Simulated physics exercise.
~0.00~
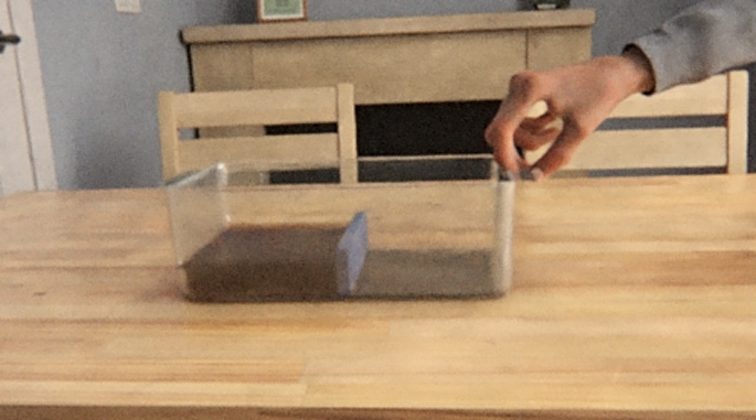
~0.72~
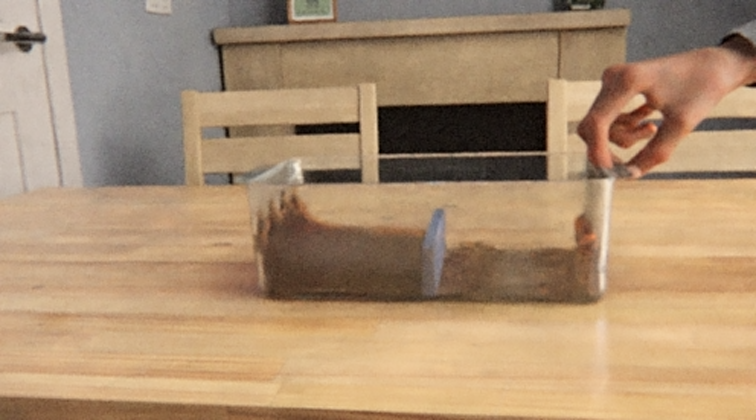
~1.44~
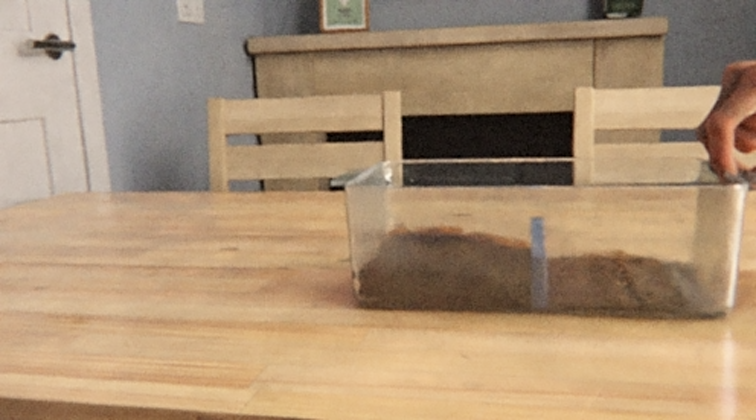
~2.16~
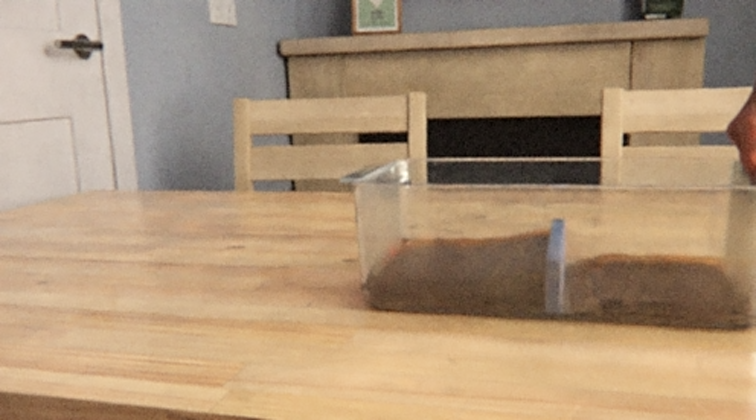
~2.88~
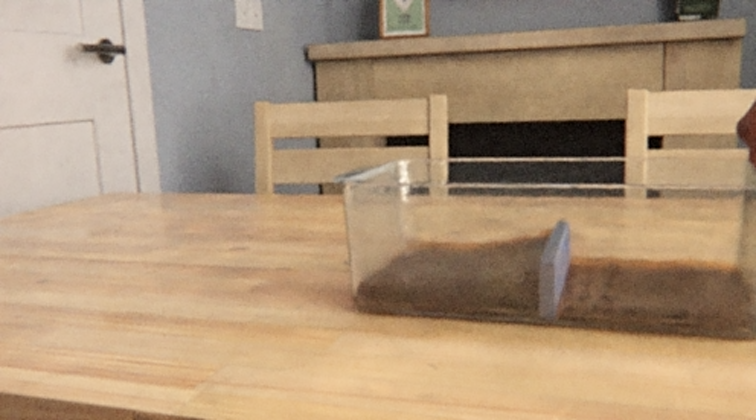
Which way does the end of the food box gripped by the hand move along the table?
The gripped end of the food box moves to the right, drawn along by the hand.
